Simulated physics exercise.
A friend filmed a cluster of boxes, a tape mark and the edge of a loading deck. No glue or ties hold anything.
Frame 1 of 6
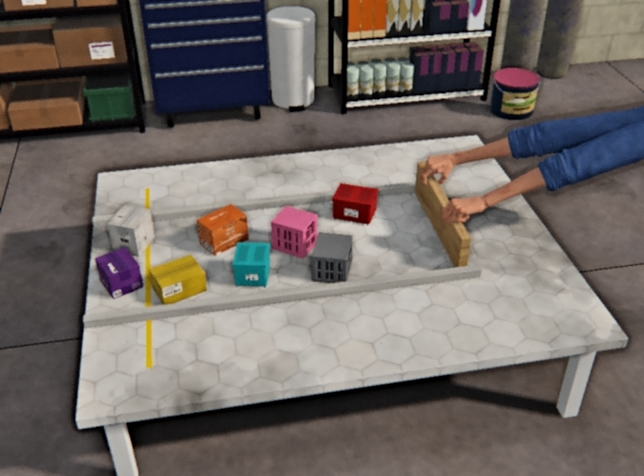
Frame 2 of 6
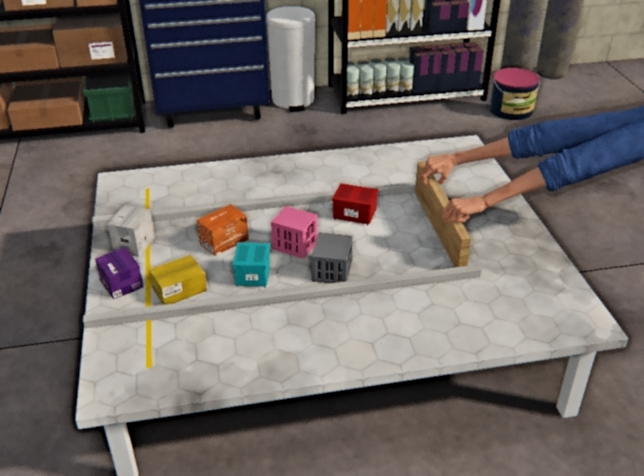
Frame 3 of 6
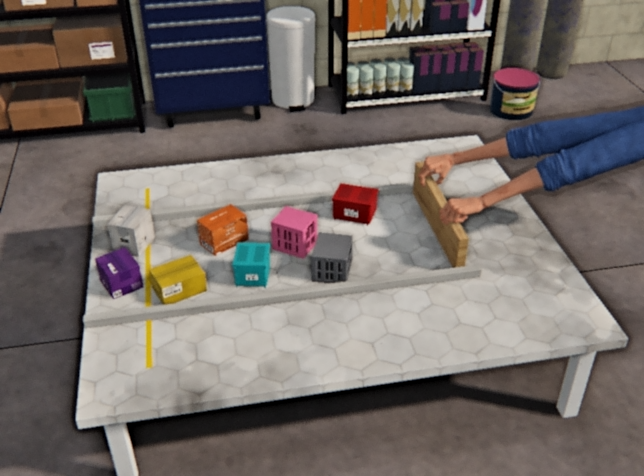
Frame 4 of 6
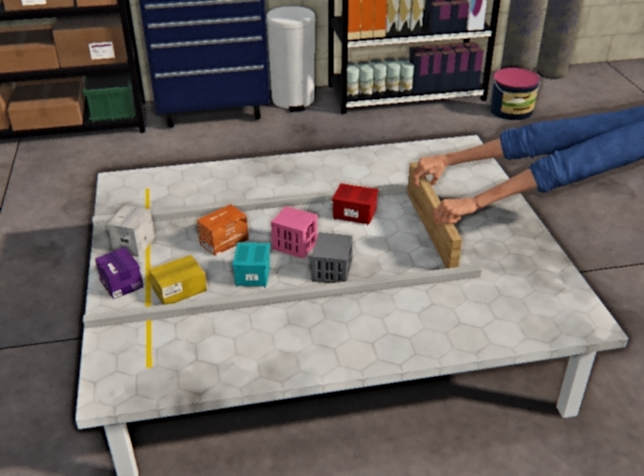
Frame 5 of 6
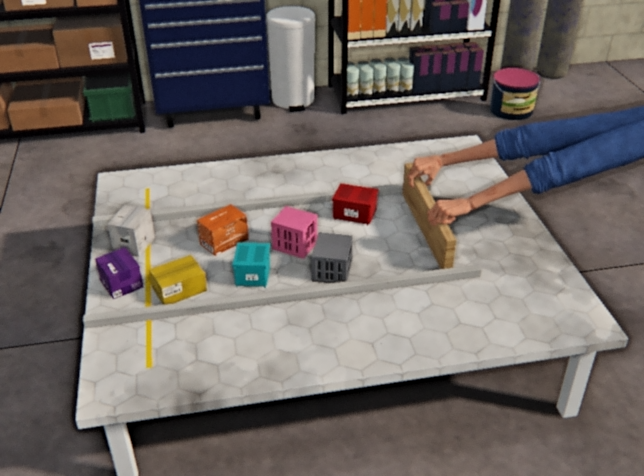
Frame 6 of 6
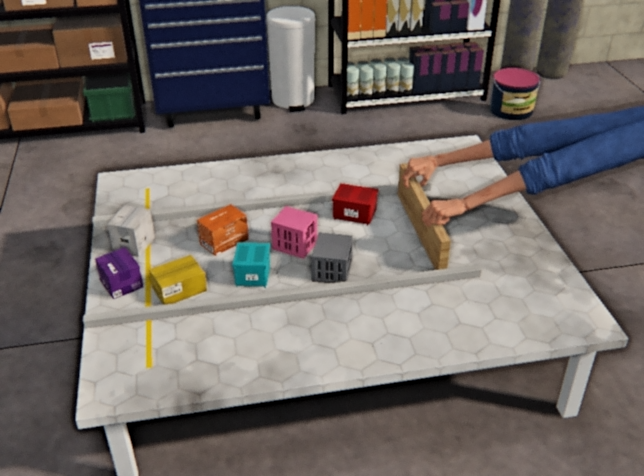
Two hands slid a wooden plank slightly to the left across a pale table, between two low rails, while the colorful boxes and crates scattered in front of it stayed still.
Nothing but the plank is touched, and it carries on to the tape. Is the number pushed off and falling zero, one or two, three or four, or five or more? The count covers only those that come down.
It ends with three or four down.
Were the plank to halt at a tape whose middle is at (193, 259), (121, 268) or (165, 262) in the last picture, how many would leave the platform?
1, 5, 2.
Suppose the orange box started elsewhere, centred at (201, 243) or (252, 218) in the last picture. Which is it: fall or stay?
Well, it tips off the first time and tips off the second time.
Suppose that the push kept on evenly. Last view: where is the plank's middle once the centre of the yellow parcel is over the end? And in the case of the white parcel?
(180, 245) and (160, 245), more or less.
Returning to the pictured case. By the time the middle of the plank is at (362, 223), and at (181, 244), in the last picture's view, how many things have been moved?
1 by the first point, 8 by the second.
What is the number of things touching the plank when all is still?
It's 3.
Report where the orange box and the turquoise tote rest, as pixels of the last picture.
The first one ends at (91, 255), the second at (92, 287).
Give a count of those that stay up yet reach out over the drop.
I make it 2.
Soon after, none off yet; purple parcel at rest near (119, 273); white parcel at rest near (132, 231); yellow parcel at rest near (178, 280).
By the end, the number that fall off is three or four; fallen, yellow parcel, white parcel and purple parcel.
